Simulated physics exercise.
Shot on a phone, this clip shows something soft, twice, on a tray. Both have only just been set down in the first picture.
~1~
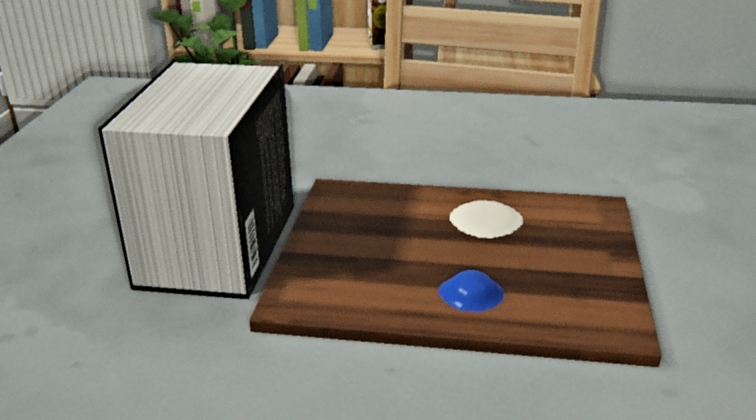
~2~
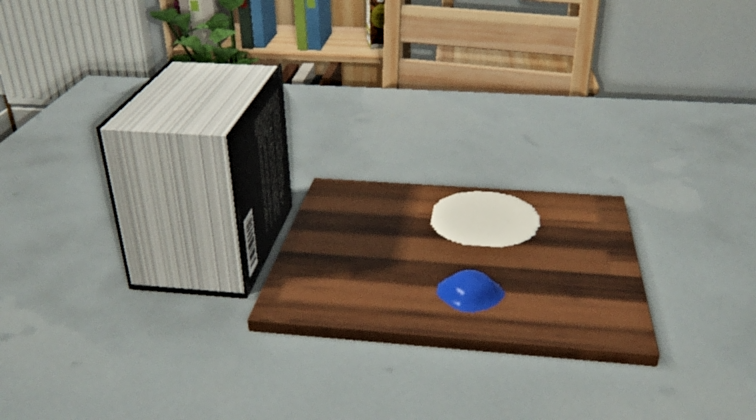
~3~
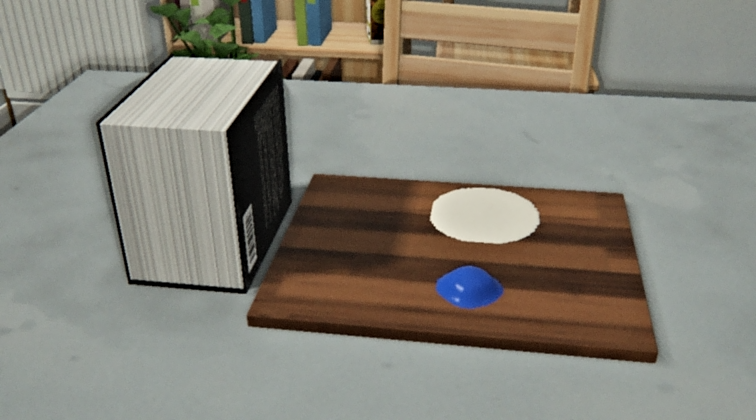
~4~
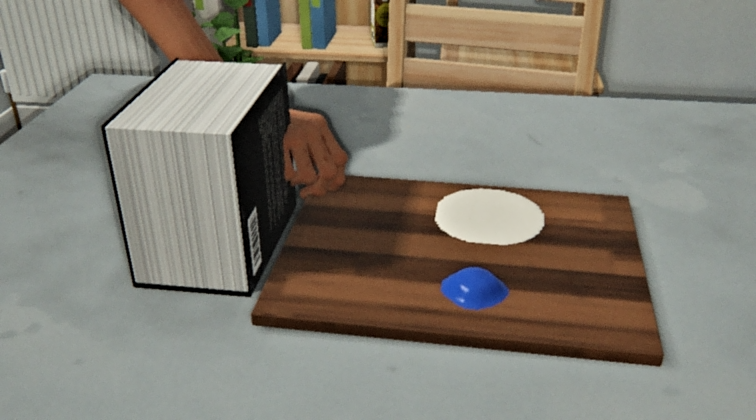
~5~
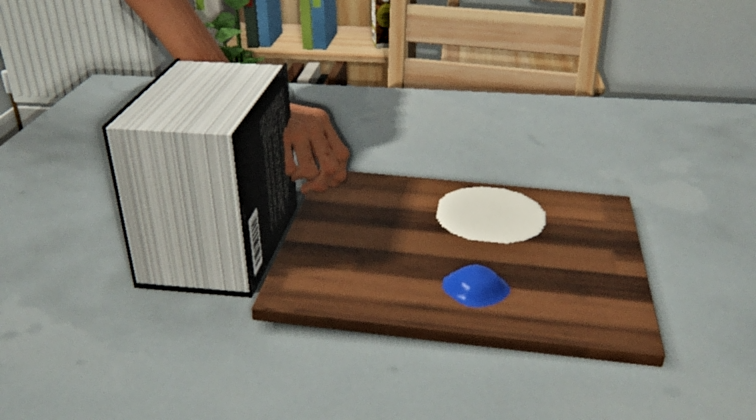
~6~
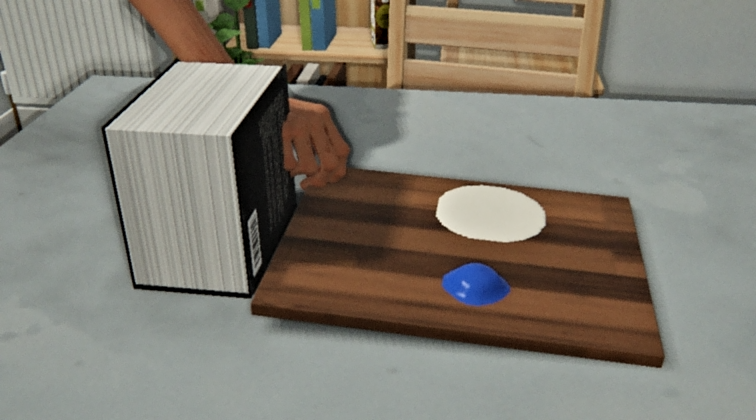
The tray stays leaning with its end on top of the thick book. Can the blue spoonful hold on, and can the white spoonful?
Note - blue spoonful: It does not leave; white spoonful: It leaves the surface.
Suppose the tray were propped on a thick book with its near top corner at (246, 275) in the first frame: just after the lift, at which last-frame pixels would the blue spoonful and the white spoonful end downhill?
(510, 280) and (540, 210).
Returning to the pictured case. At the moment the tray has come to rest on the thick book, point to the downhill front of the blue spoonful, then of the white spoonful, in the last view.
In the last view, the first is close to (541, 232) and the second close to (640, 227).
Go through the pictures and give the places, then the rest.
The tray lies flat; blue spoonful (472, 284) a mound; white spoonful (486, 215) a low mound; thick book (177, 219), in the first picture.
They settle; blue spoonful (471, 283) a mound; white spoonful (484, 217) spread thin, in the second picture.
At rest; blue spoonful (470, 279) a mound; white spoonful (484, 213) spread thin, in the third picture.
A hand takes the end; blue spoonful (475, 280) a mound; white spoonful (489, 214) spread thin, in the fourth picture.
The end is rising; blue spoonful (477, 278) a mound; white spoonful (491, 213) spread thin, in the fifth picture.
The tray slopes by about 3°; blue spoonful (476, 277) a mound; white spoonful (490, 211) spread thin; thick book (179, 218), in the sixth picture.
Soon after, slope about 32°; the blue spoonful has not moved; the white spoonful has crept down a long way.
Later, the blue spoonful has not moved; the white spoonful is dripping off the low end.
In the end, slope about 32°; the blue spoonful has not moved; the white spoonful is dripping off the low end.
